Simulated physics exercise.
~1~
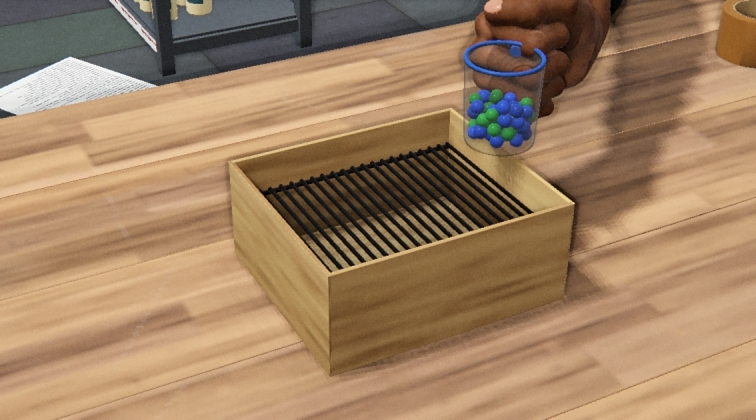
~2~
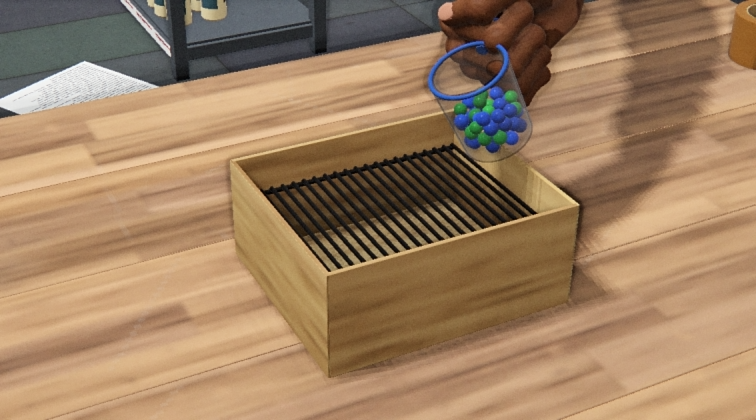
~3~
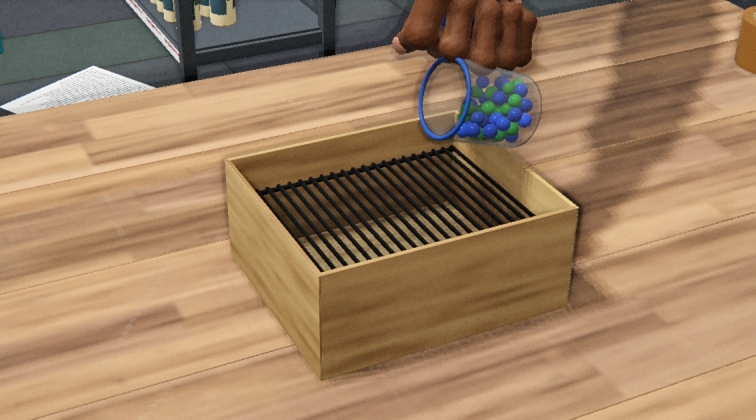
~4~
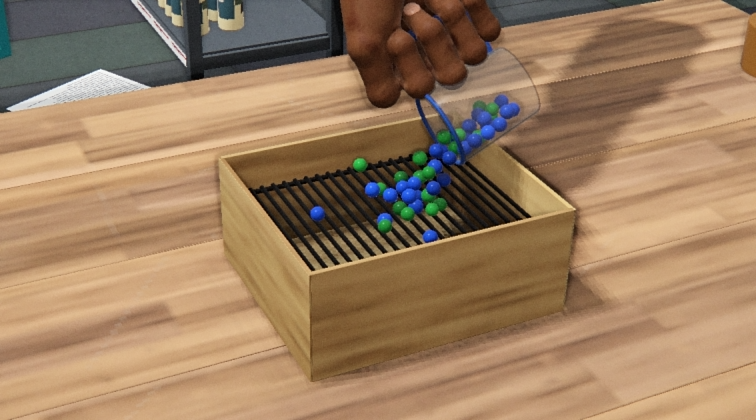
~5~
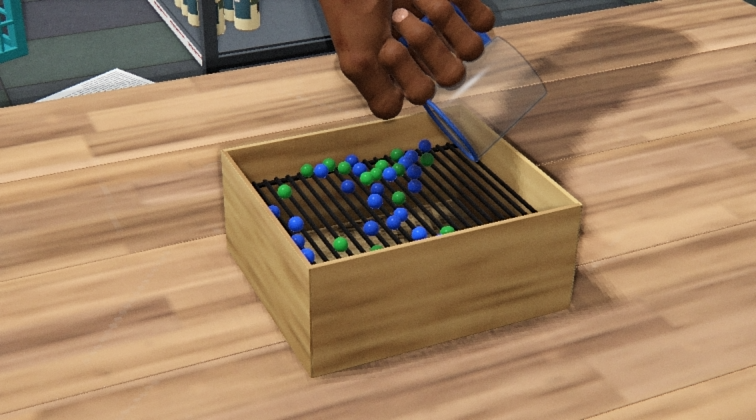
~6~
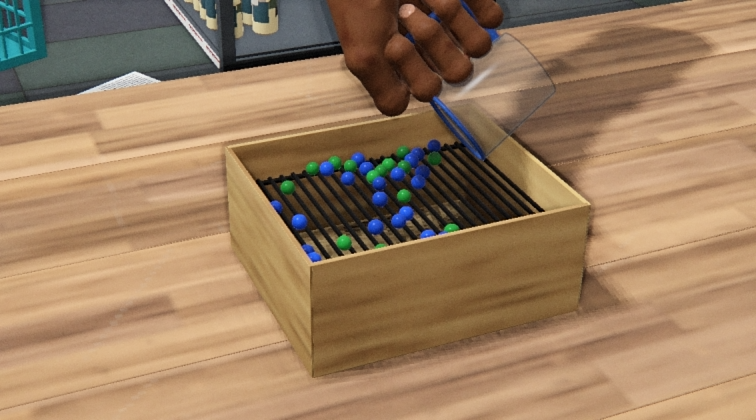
At the start, a hand holds a clear cup of green and blue balls upright above the right side of a wooden box with dark wires across it. The hand moves slightly left and tips the cup until it lies on its side, with the balls still inside. As it tilts further, the green and blue balls spill out onto the wires. They spread toward the left and back of the rack while the cup empties. Finally, the hand holds the empty cup tipped mouth down, and balls of both colours rest on the wires, none having dropped through.
